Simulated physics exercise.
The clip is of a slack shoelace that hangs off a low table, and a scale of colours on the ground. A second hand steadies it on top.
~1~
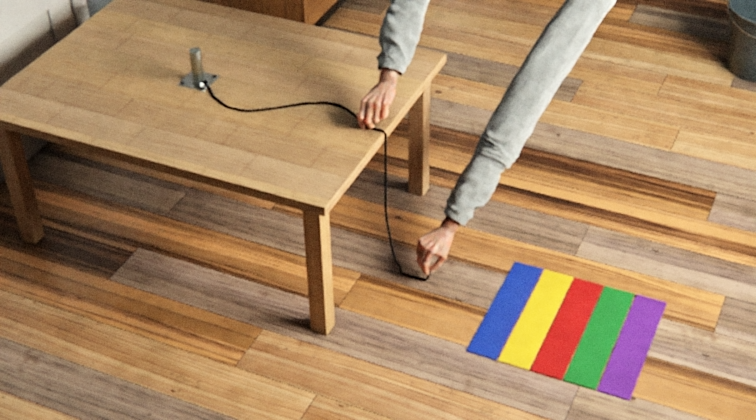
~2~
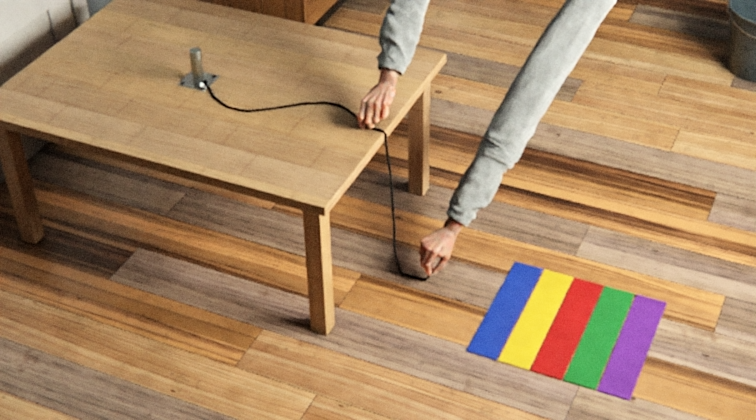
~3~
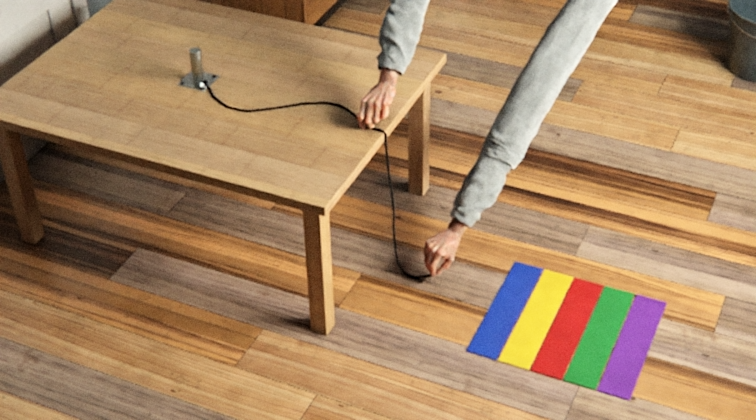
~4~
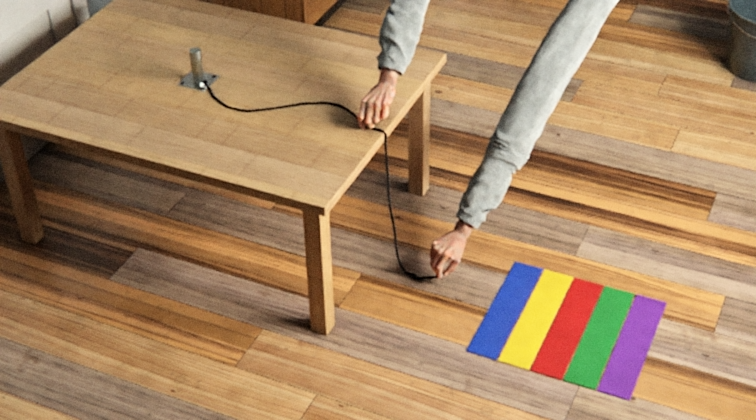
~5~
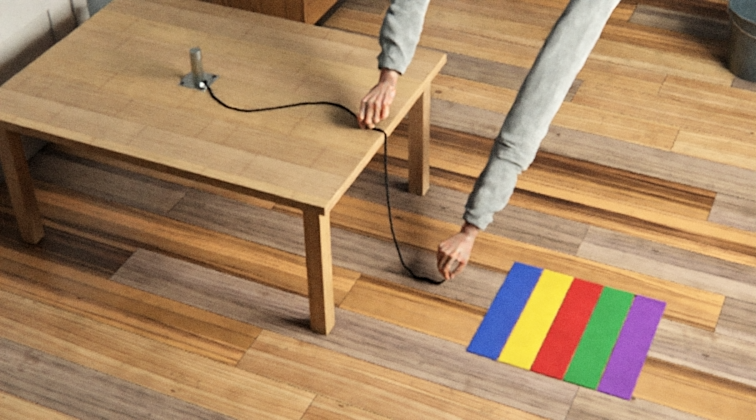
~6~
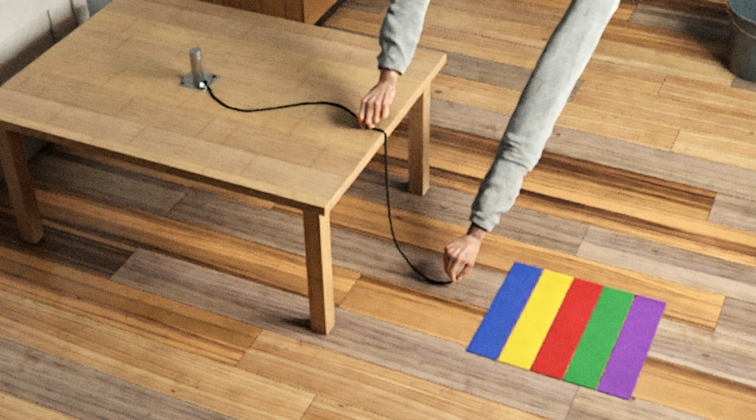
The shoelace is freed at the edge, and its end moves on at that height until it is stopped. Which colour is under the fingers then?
It halts on the red strip.
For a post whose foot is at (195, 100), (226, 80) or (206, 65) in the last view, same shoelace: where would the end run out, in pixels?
The places are (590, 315), (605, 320) and (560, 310).
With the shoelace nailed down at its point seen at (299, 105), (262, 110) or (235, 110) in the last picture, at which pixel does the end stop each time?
About (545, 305), (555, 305) and (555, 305).
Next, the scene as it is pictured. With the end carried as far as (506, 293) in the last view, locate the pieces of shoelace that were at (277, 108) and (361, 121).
Near (302, 101) and (385, 133).
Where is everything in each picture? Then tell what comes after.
The first frame shows end (429, 271); blue (490, 338); yellow (522, 348); red (554, 357); green (587, 367); purple (620, 377).
The second frame shows end (432, 272); shoelace through (216, 98) (277, 108) (343, 107) (386, 143) (392, 204) (397, 259).
The third frame shows end (436, 273).
The fourth frame shows end (443, 275); shoelace through (216, 98) (277, 108) (343, 107) (385, 143) (390, 203) (399, 260).
The fifth frame shows end (449, 277).
The sixth frame shows end (456, 279); shoelace through (216, 98) (277, 108) (343, 107) (385, 143) (388, 203) (407, 259).
Soon after, end near (506, 293); over blue.
Then, end near (548, 305); over yellow.
At full stretch, end near (574, 312); over red. Over red.
